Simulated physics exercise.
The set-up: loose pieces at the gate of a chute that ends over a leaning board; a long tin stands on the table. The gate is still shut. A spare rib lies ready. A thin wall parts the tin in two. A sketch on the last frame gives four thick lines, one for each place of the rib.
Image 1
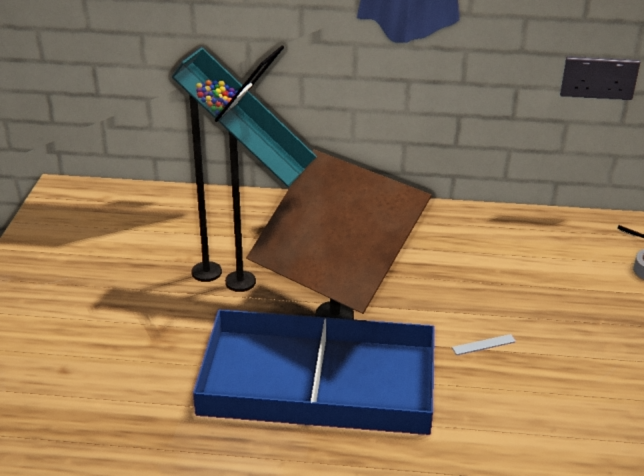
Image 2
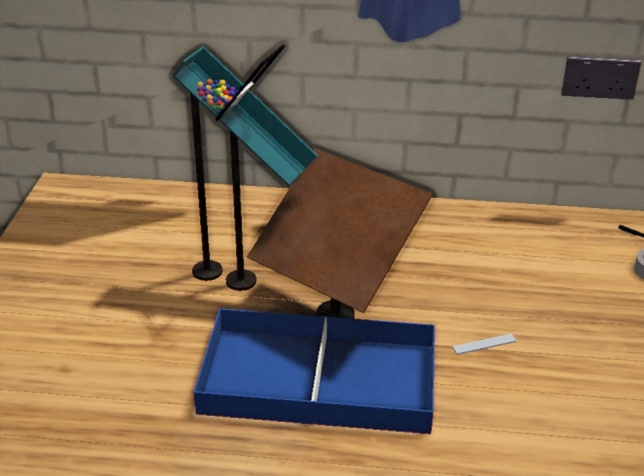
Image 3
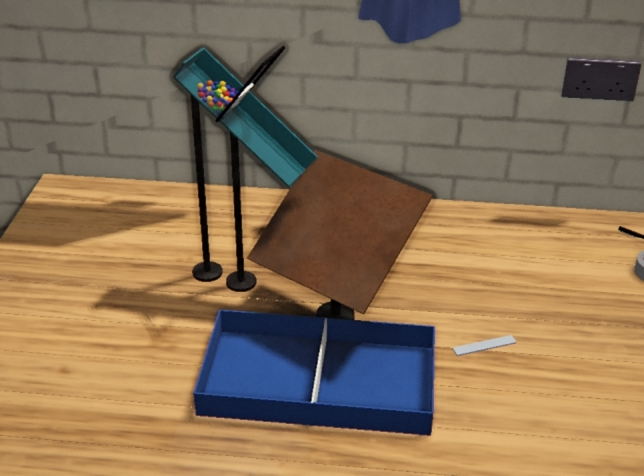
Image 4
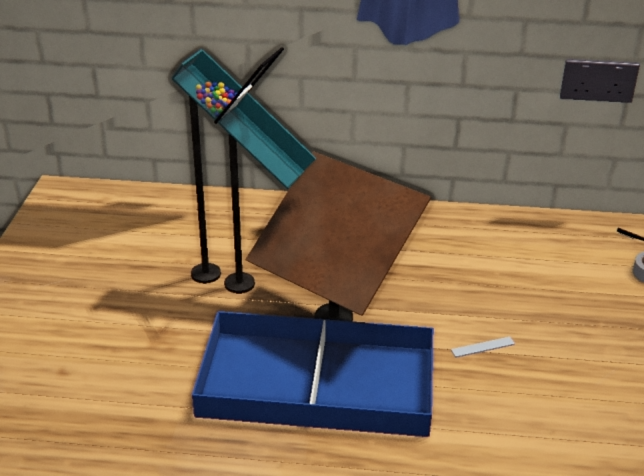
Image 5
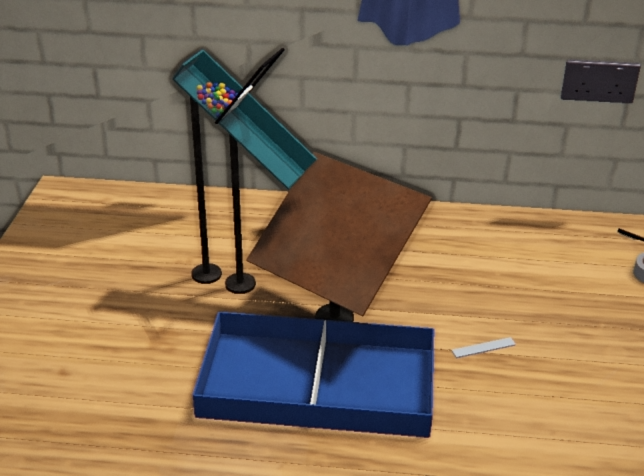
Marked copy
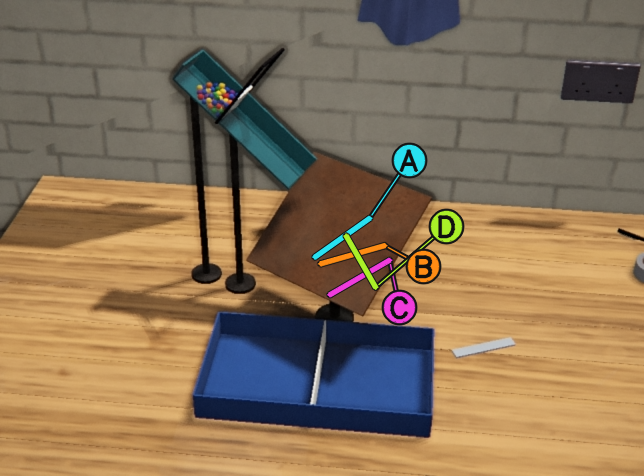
In this clip, small multicoloured beads rest behind a closed gate in a sloping teal chute above a tilted brown board, with a divided blue tray in front on a wooden table; nothing visibly moves apart from a very slight shift of the view.
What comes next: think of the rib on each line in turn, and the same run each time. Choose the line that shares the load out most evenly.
Take D.
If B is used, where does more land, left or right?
More lands on the left.
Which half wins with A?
Left.
On the marked copy, line A from (369, 218) to (314, 257); line B from (384, 245) to (320, 263); line C from (389, 260) to (330, 294); line D from (346, 235) to (375, 287).
If A is chosen, of what is caught, almost all in the left half, just a few in the right.
If B is chosen, of what is caught, almost all in the left half, about a tenth in the right.
If C is chosen, of what is caught, almost all in the left half, about a tenth in the right.
If D is chosen, of what is caught, roughly a third in the left half, roughly two thirds in the right.
